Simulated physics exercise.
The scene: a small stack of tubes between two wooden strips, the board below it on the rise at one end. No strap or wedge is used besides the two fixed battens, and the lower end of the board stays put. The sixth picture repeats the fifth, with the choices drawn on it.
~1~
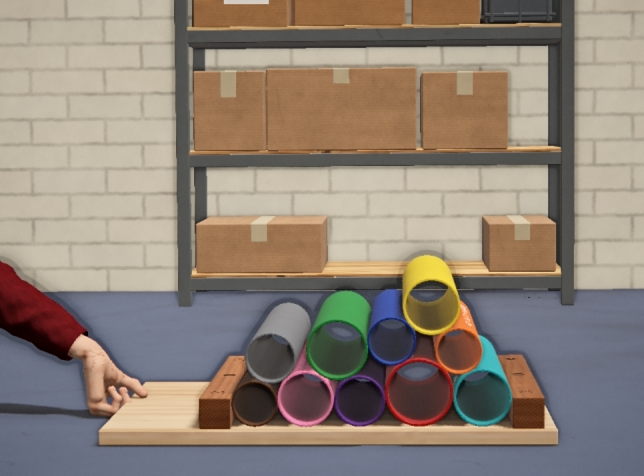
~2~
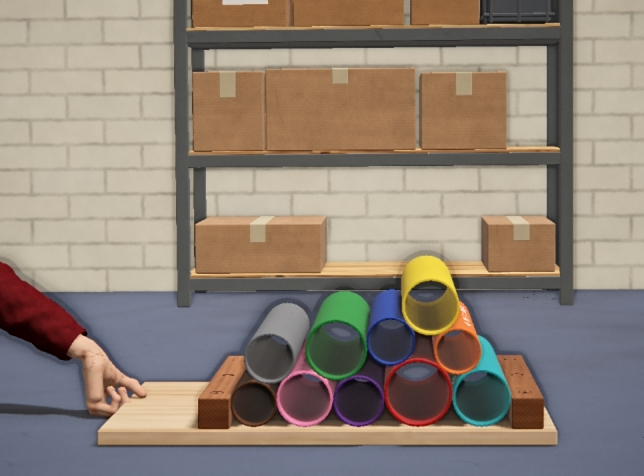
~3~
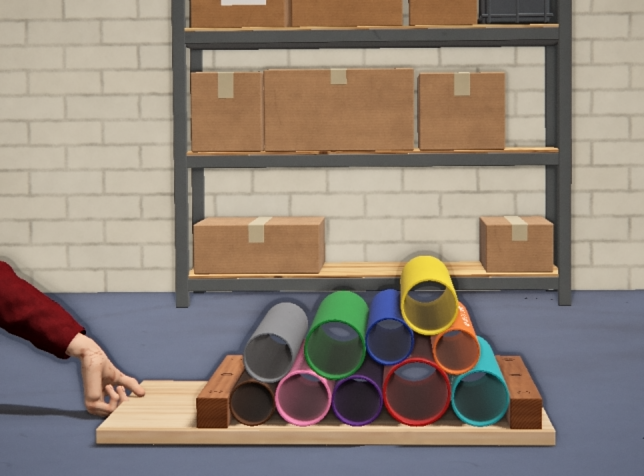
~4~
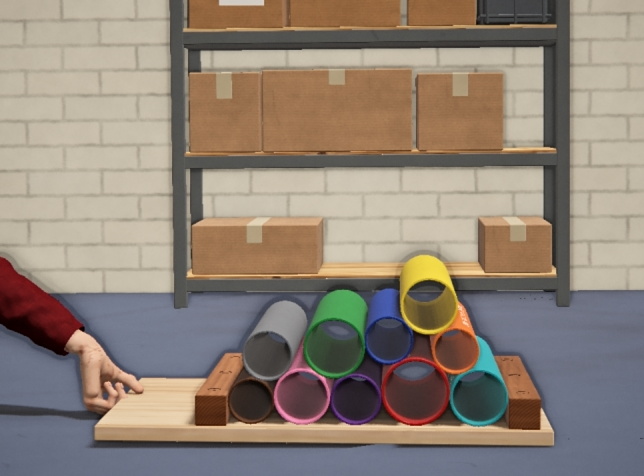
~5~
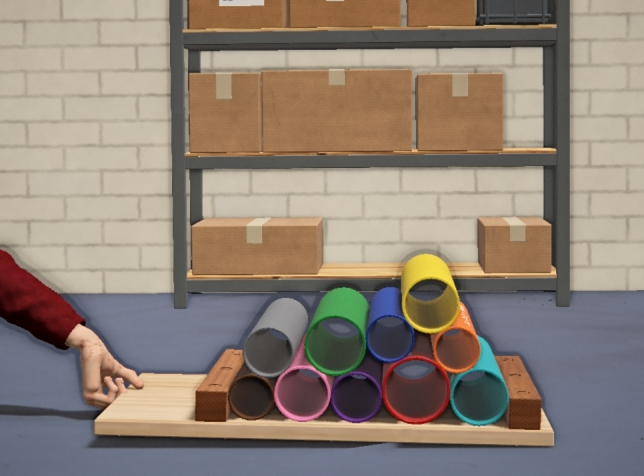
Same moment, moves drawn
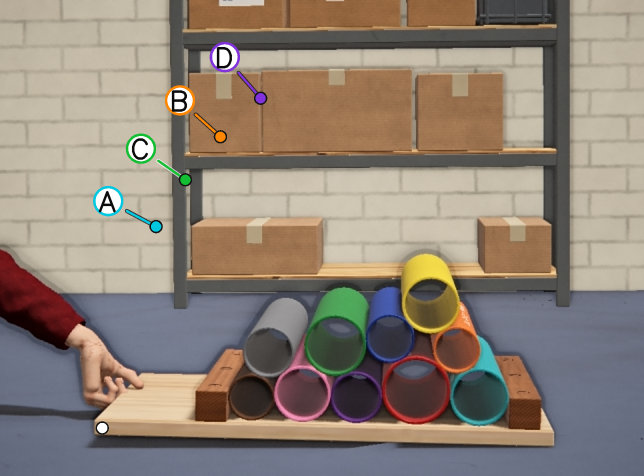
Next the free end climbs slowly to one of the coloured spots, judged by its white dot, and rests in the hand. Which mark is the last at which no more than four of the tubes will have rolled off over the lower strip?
Up to C.
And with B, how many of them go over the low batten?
At B the number is five.
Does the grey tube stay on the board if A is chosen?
Yes.
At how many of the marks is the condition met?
The number is two.
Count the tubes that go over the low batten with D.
The count is five.
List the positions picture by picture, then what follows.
The first picture shows blue tube (392, 341); orange tube (459, 351); yellow tube (432, 306).
The second picture shows yellow tube (431, 306); board (332, 397).
The third picture shows board (331, 396); brown tube (252, 403); turquoise tube (480, 398).
The fourth picture shows board (329, 395); brown tube (251, 401); pink tube (302, 397).
The fifth picture shows board (329, 392); brown tube (251, 397); pink tube (303, 394).
On the marked copy, A at (156, 226); B at (220, 137); C at (185, 180); D at (260, 98); the white dot at (102, 428).
Following C. Soon after the start, board at 20°.
Later, board at 35°.
In the end, board at 35°, four over the low batten (green, blue, orange, yellow).
As for the rest, A four over the low batten (green, blue, orange, yellow); B five over the low batten; D five over the low batten.
